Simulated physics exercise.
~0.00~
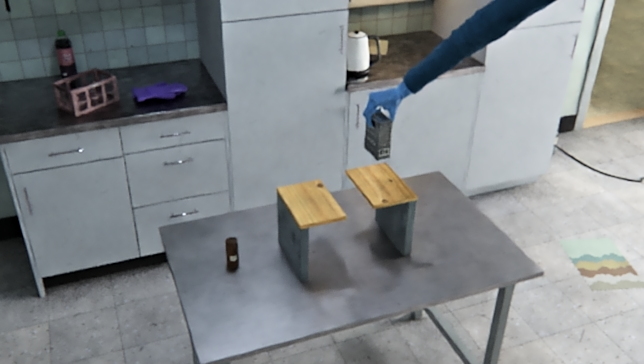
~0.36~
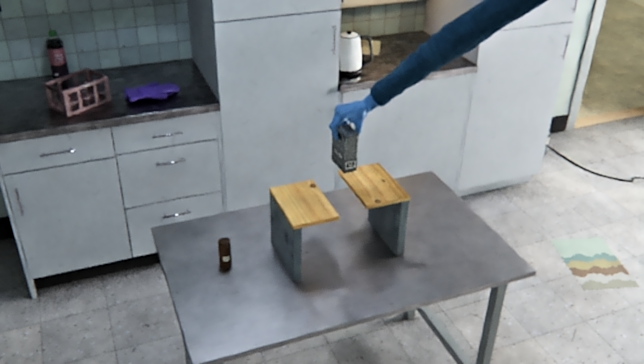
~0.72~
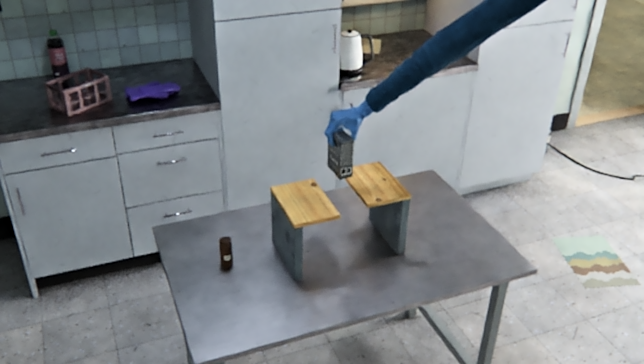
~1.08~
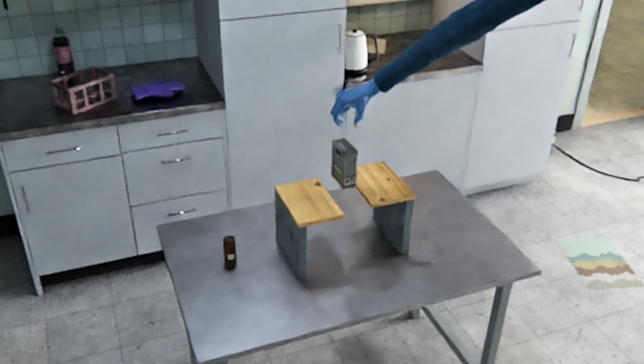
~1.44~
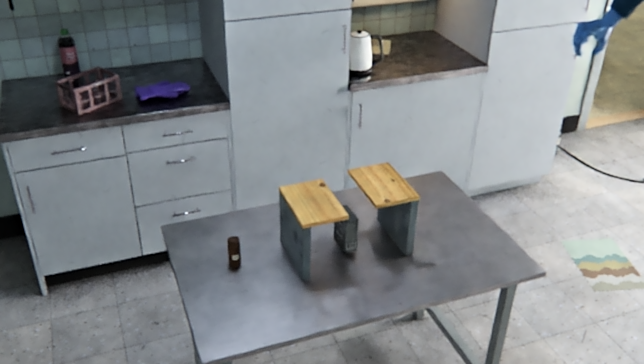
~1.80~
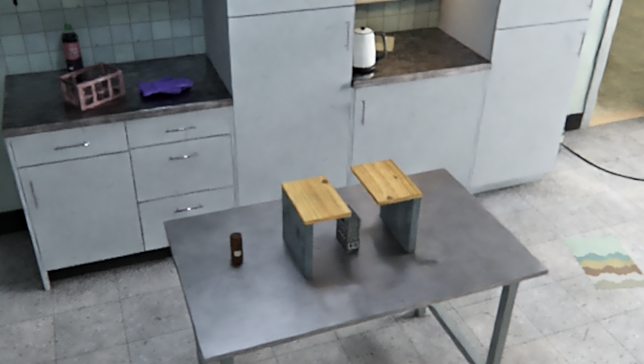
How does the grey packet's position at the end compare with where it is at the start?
At the start the grey packet is held in the gloved hand above the right support. By the end it is lower and slightly to the left, standing upright on the table in the gap between the two supports.
